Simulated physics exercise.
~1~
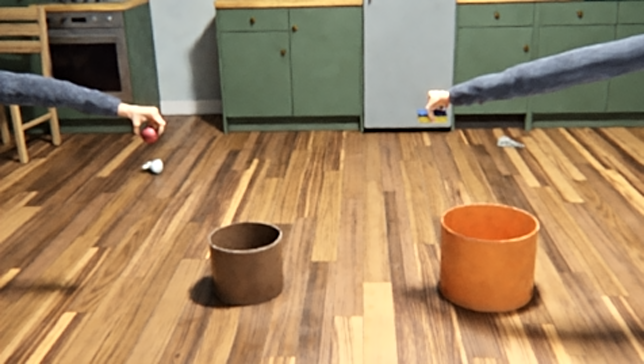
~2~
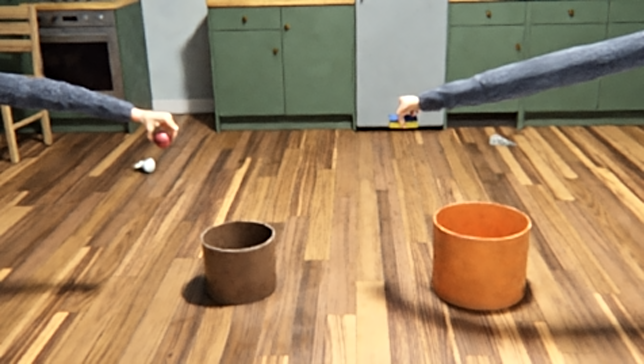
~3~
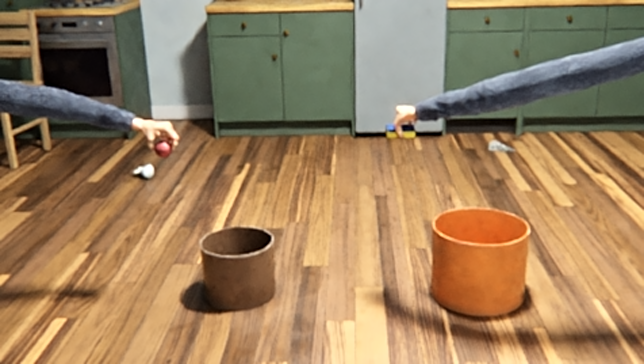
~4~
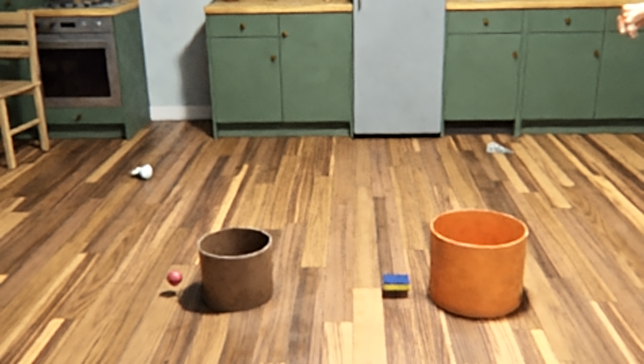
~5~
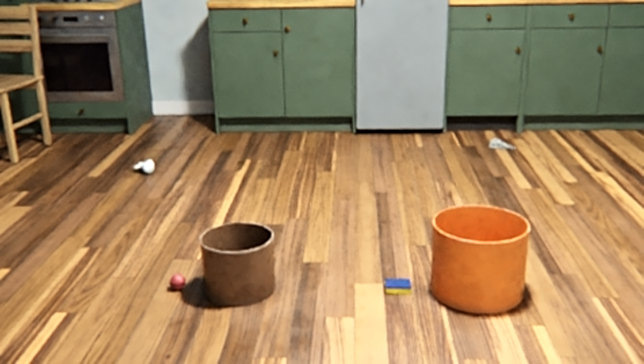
A red ball and a blue and yellow sponge, each held by a hand above a wooden floor, are released and drop as the arms withdraw, coming to rest outside the two bins, the ball left of the brown one and the sponge left of the orange one.
